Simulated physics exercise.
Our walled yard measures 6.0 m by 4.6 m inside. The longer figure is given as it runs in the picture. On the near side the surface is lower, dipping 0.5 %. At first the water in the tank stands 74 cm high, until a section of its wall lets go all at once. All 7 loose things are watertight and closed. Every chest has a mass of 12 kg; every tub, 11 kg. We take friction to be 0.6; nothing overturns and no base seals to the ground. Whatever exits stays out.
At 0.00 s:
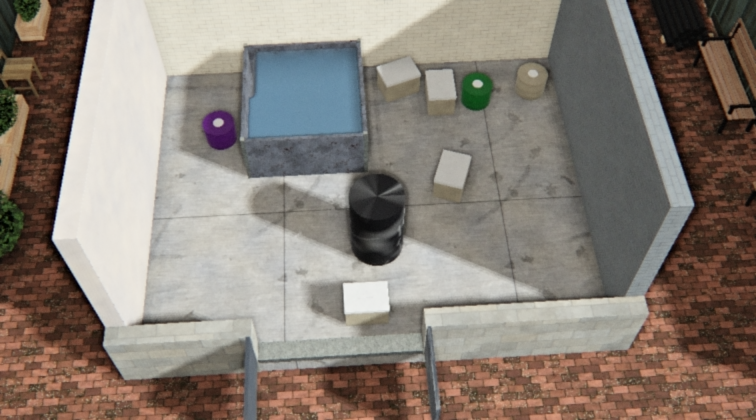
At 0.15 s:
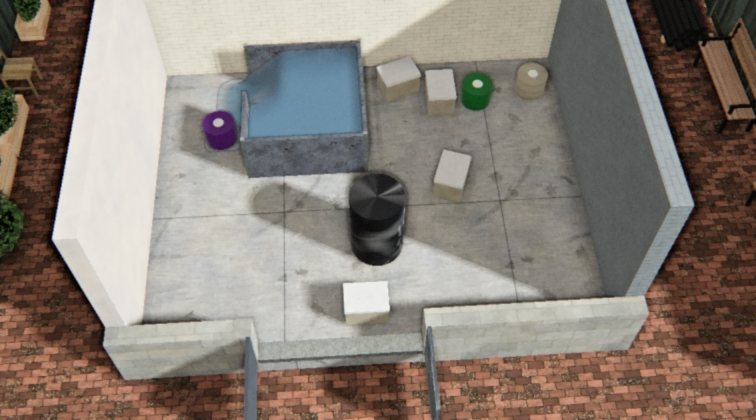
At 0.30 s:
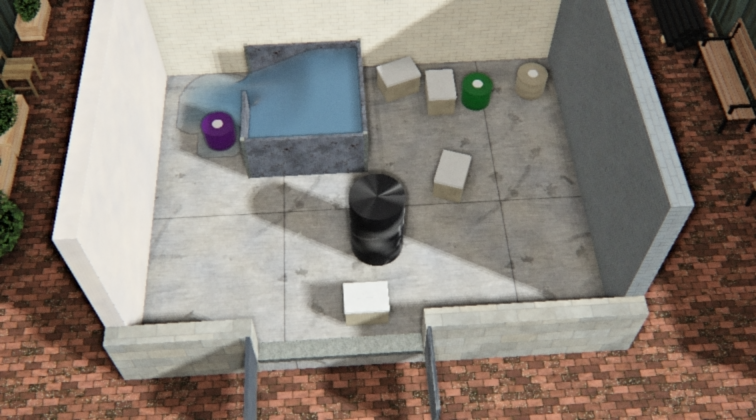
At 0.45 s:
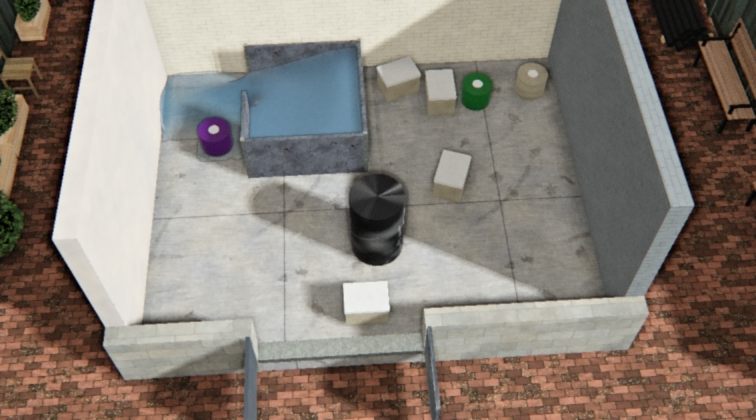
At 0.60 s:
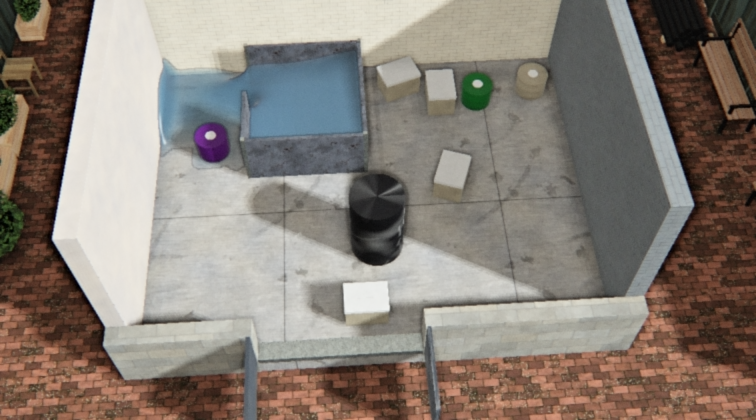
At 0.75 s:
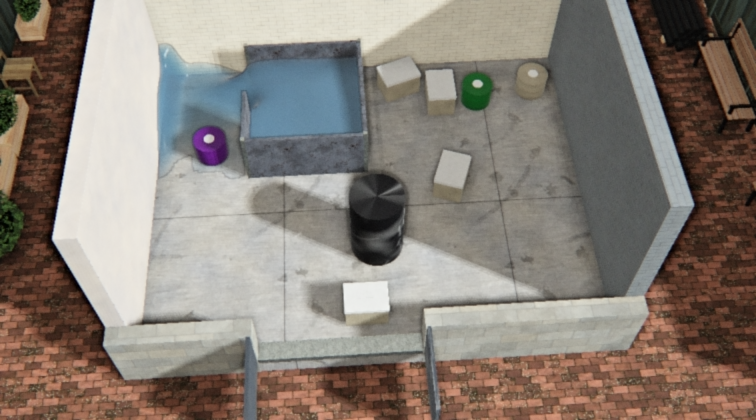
In a walled yard with a paved floor, a stone tank of blue water stands at the back near scattered pale blocks, tubs and a dark cylinder. Water pours out through the tank's left side, spreads to the left wall, and pushes the purple tub slightly left and toward the viewer.
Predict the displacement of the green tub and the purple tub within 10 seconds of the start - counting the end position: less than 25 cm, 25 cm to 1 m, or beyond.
The green tub rests nearly unmoved; the purple tub is pushed well clear.
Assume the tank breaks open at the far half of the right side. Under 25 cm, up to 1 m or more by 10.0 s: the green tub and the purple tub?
Well, the green tub goes a long way and the purple tub basically stays there.
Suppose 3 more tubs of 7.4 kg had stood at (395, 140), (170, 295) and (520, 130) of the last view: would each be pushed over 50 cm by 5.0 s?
Taking them in order: Not far enough, far enough and not far enough.
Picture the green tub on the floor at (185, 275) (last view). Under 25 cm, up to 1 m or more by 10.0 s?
Outcome: It is taken a long way.
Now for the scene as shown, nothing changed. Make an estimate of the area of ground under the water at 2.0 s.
10.0 m2.
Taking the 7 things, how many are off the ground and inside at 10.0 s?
Count: 2.
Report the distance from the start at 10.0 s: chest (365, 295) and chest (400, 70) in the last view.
Taking them in turn, the shifts are 250 cm and 10 cm.
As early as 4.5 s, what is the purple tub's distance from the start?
Roughly 80 cm by then.
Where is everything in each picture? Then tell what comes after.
The first picture shows the green tub at (478, 84) rests on the ground; the purple tub at (218, 123), on the bottom; 2.6 m2 under water; 0 of 7 have shifted.
The second picture shows the green tub at (478, 84), on the bottom; the purple tub at (218, 123) rests on the ground; water covers 3.1 m2; 0 of 7 have shifted.
The third picture shows the green tub at (478, 84), on the bottom; the purple tub at (217, 124), on the bottom; 3.8 m2 under water; 0 of 7 have shifted.
The fourth picture shows the green tub at (478, 84) rests on the ground; the purple tub at (214, 130), on the bottom, 14 cm from its start; 4.4 m2 under water; 1 of 7 have shifted.
The fifth picture shows the green tub at (478, 84) rests on the ground; the purple tub at (211, 136) rests on the ground, 25 cm from its start; 4.6 m2 under water; 1 of 7 have shifted.
The sixth picture shows the green tub at (478, 84) rests on the ground; the purple tub at (209, 139) rests on the ground, 31 cm from its start; 4.8 m2 under water; 1 of 7 have shifted.
After 2.0 s the green tub is near (478, 84), 0.0 m from its start, aground; the purple tub is near (228, 141), 0.4 m from its start, aground; 0 of 7 are out; 0 afloat.
After 4.5 s the green tub is near (478, 84), 0.0 m from its start, aground; the purple tub is near (229, 165), 0.8 m from its start, aground; 0 of 7 are out; 0 afloat.
After 7.0 s the green tub is near (478, 84), 0.0 m from its start, aground; the purple tub is near (249, 196), 1.4 m from its start, aground; 0 of 7 are out; 1 afloat.
After 10.0 s the green tub is near (478, 84), 0.0 m from its start, aground; the purple tub is near (249, 196), 1.4 m from its start, aground; 0 of 7 are out; 2 afloat.
